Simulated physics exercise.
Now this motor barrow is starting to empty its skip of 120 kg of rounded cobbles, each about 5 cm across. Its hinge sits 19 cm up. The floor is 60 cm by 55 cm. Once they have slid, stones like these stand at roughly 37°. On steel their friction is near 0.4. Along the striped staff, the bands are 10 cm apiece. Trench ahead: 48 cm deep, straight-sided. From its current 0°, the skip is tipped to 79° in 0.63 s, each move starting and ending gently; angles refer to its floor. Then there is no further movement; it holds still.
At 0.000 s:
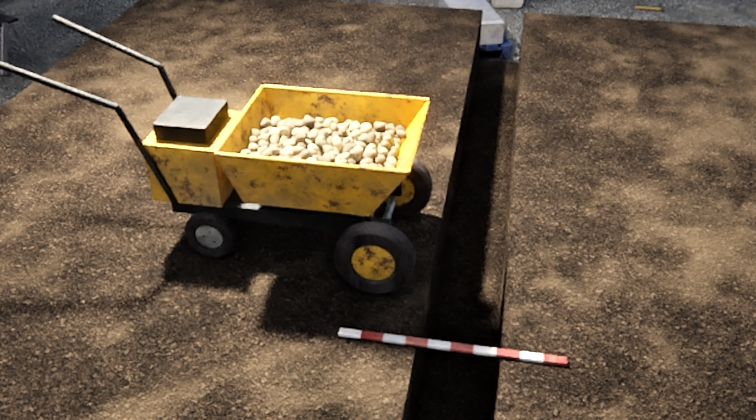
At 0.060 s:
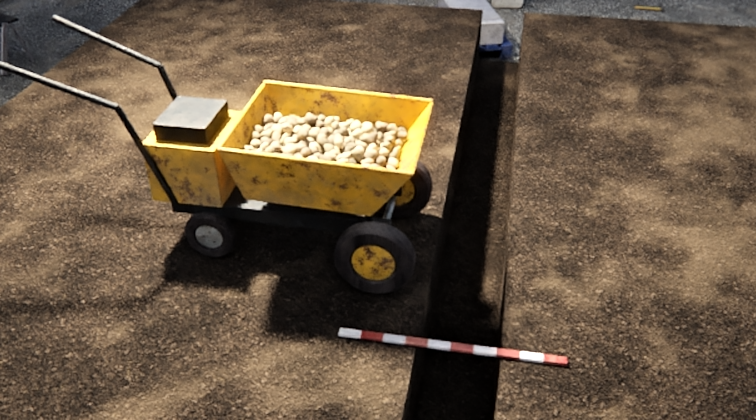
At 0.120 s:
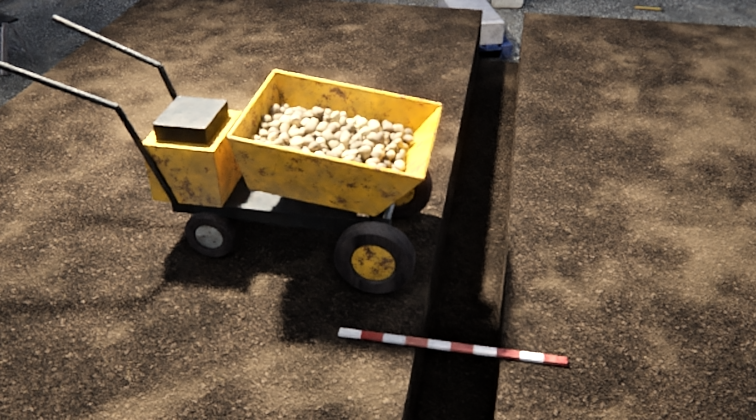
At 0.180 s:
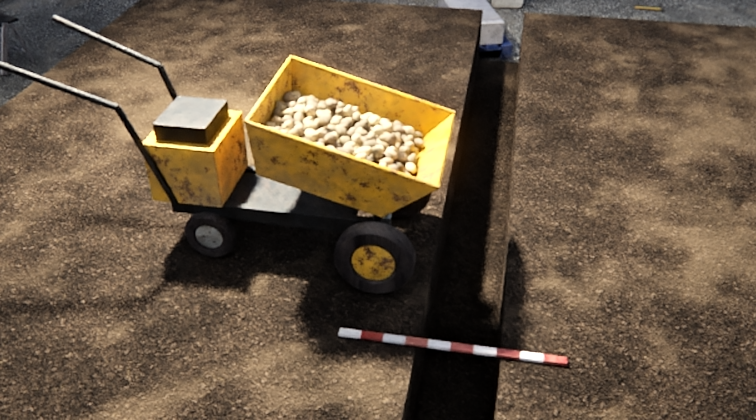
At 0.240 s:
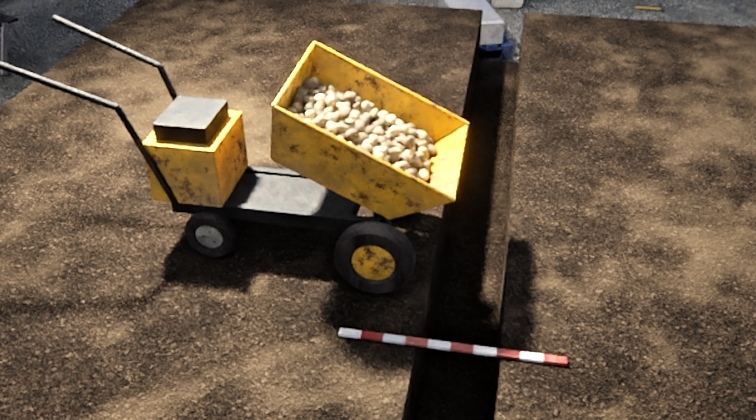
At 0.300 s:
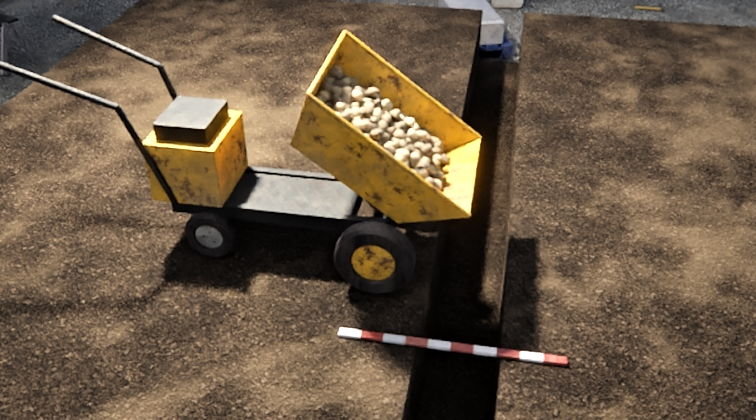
A yellow motor barrow steadily tilts its skip of pale cobbles toward a narrow trench.
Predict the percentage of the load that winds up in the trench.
My prediction is about 22 per cent.
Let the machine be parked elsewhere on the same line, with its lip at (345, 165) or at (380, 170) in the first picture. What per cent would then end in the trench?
Roughly 85 per cent, then 50 per cent.
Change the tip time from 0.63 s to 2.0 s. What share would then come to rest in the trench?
With that change, it comes to around 40 per cent.
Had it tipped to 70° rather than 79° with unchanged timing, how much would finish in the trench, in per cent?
In that case some 30 per cent.
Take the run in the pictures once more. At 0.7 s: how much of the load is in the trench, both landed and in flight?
0 per cent, give or take.
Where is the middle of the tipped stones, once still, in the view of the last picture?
I'd point to around (562, 269).
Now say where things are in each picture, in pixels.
In the first picture, lip at (408, 173), floor tilted 0°, highest stones at (317, 131).
In the second picture, lip at (412, 174), floor tilted 2°, highest stones at (312, 128); the stones move at 0.5 m/s on average.
In the third picture, the skip is at 8°, its lip at (423, 179); the top of the load is at (291, 118); the stones move at 0.9 m/s on average.
In the fourth picture, lip at (438, 188), floor tilted 16°, highest stones at (299, 108); the stones move at 1.3 m/s on average.
In the fifth picture, lip at (455, 200), floor tilted 26°, highest stones at (313, 94); the stones move at 1.5 m/s on average.
In the sixth picture, lip at (469, 216), floor tilted 37°, highest stones at (335, 84); the stones move at 1.6 m/s on average.
After 0.5 s the floor is at 66°; 100 % in the skip; the foremost stones are at (476, 218).
After 0.7 s the floor is at 79°; 66 % in the skip, 2 % in the trench, 32 % past the trench; the foremost stones are at (568, 288).
After 1.1 s the floor is at 79°; 9 % in the skip, 12 % in the trench, 79 % past the trench; the foremost stones are past the picture's edge.
After 3.0 s the floor is at 79°; 0 % in the skip, 22 % in the trench, 77 % past the trench; the foremost stones are past the picture's edge.
